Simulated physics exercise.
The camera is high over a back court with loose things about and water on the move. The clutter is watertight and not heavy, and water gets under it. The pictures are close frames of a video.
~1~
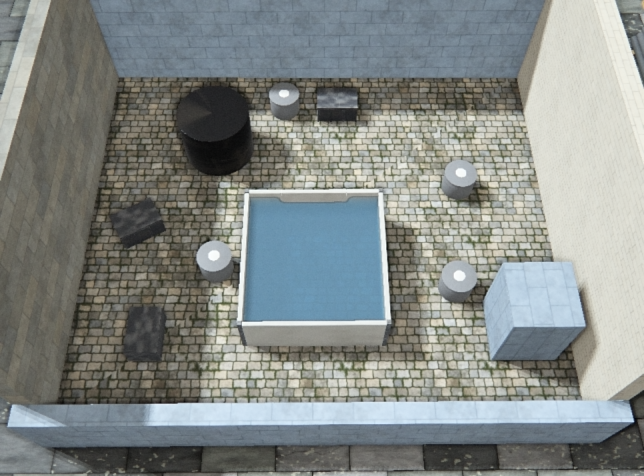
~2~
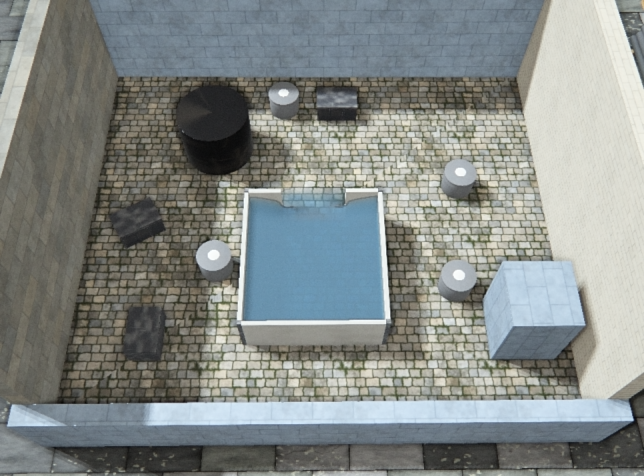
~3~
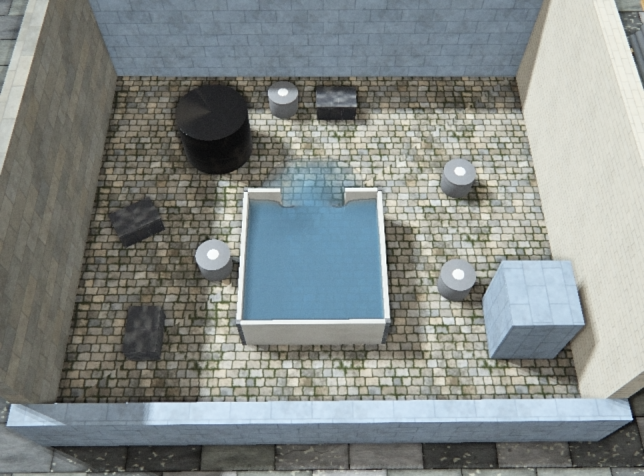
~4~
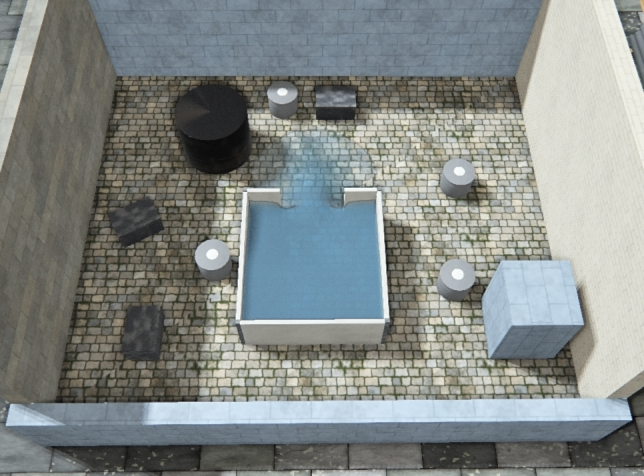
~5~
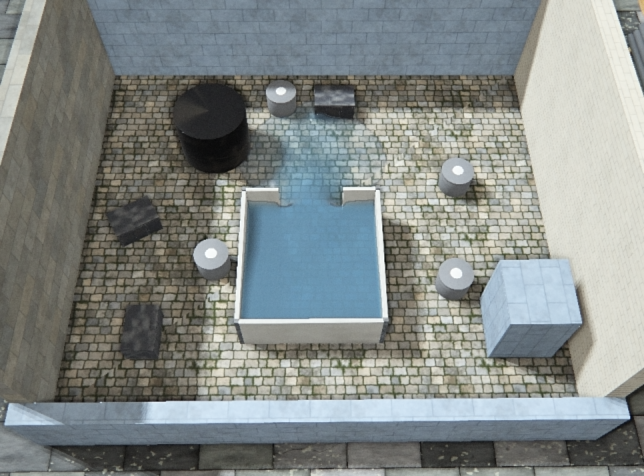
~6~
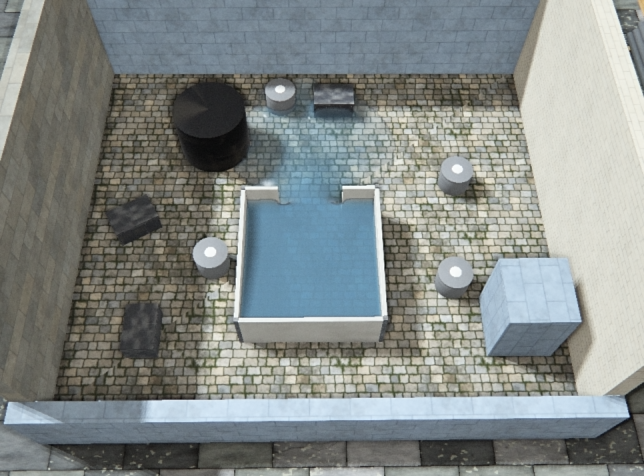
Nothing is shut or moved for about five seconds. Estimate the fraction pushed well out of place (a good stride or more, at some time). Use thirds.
Share: Not even a third.
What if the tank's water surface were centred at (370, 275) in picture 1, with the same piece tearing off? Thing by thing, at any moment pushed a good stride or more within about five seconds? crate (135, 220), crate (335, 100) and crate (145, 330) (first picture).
As listed: Less than that, that far or more, not that far.
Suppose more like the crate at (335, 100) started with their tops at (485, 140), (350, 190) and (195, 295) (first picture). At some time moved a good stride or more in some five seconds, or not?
One after the other: No, yes, not that far.
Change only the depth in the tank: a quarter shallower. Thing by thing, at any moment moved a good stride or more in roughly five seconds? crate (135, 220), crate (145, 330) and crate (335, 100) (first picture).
One after the other: No, no, shifted that much.
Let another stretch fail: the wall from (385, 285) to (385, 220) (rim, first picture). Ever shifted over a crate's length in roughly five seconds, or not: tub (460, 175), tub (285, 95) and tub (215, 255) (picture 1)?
One after the other: Shifted that much, never so far, under that.
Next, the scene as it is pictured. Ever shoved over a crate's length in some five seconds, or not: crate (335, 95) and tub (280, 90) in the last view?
One after the other: Shifted that much, pushed that far.
A moment on, 0 of 7 are well off their spots; 1 afloat.
Next, 2 of 7 are well off their spots; 2 afloat.
Later, 2 of 7 are well off their spots; 0 afloat.
In the end, 2 of 7 are well off their spots, and 2 have been at some point; 0 afloat.
